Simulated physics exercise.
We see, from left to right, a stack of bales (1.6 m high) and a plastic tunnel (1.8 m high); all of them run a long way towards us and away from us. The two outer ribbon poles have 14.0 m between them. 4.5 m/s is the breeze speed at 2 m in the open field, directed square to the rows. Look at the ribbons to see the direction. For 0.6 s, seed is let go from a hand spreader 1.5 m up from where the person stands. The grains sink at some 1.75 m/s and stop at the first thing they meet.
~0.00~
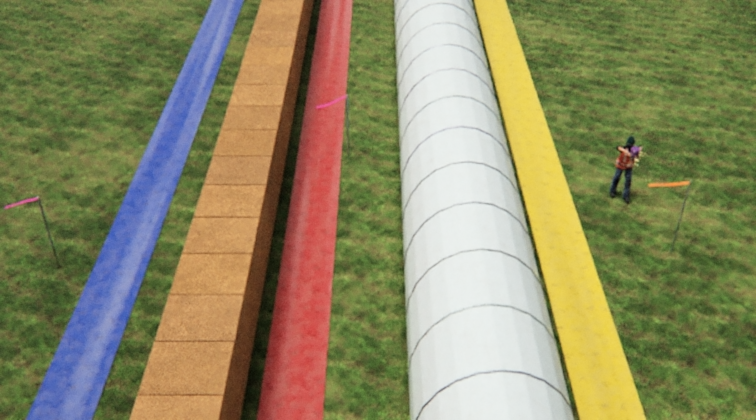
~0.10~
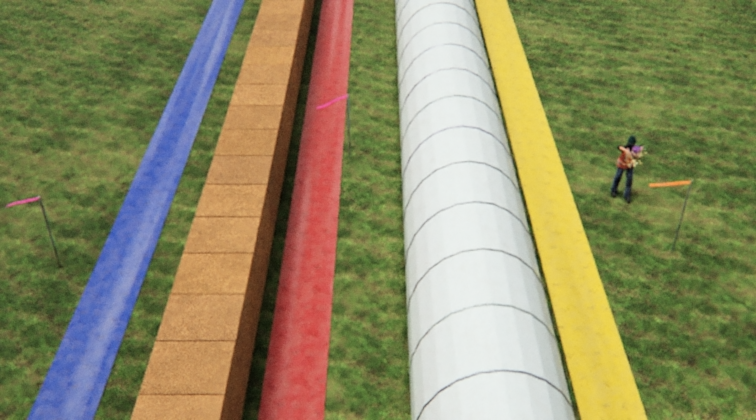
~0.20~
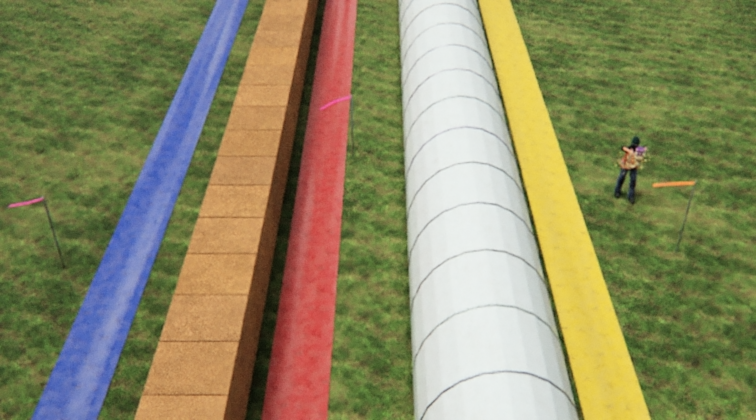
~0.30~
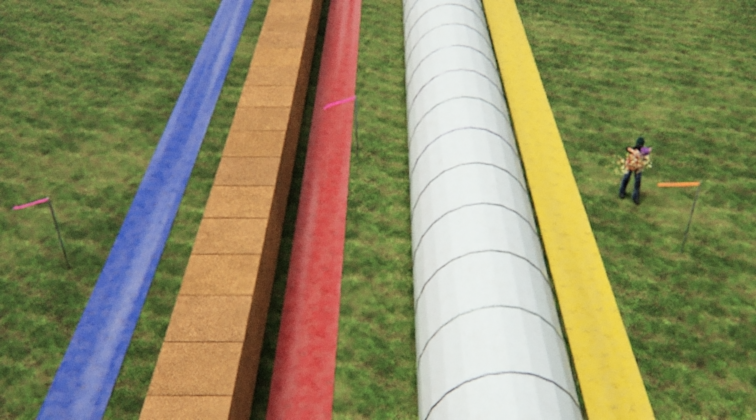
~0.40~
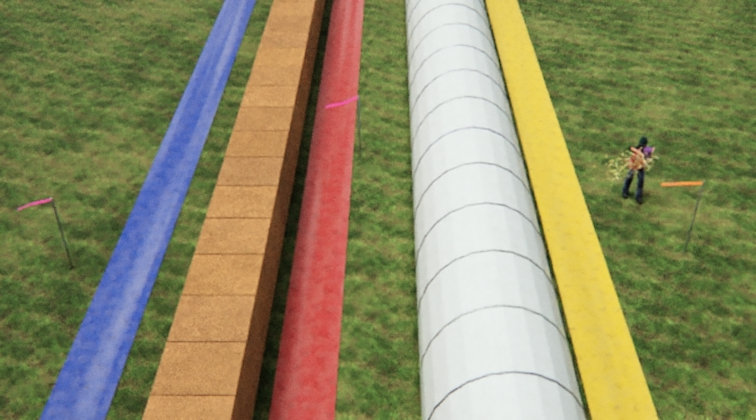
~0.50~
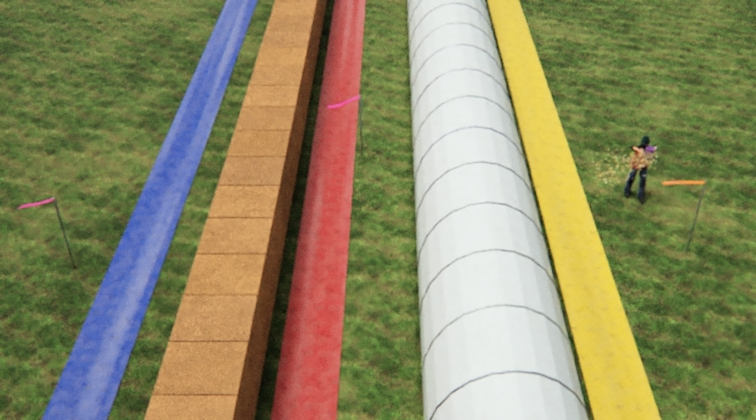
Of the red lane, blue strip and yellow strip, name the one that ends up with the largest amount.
The yellow one.
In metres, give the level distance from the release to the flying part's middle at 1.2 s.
It works out to about 2.0 m.
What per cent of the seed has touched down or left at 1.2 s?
About 20 per cent.
After 1.2 s, 21 % is no longer flying here, and 15 % lies on the yellow strip, 0 % on the red lane and 0 % on the blue strip; the middle of what still flies is 0.8 m above the low ground, near (563, 185).
After 2.0 s, 90 % is no longer flying here, and 45 % lies on the yellow strip, 0 % on the red lane and 0 % on the blue strip.
After 3.5 s, 98 % is no longer flying here, and 46 % lies on the yellow strip, 1 % on the red lane and 0 % on the blue strip.
After 8.0 s, 100 % is no longer flying here, and 46 % lies on the yellow strip, 1 % on the red lane and 0 % on the blue strip.
After 45.0 s, 100 % is no longer flying here, and 46 % lies on the yellow strip, 1 % on the red lane and 0 % on the blue strip.
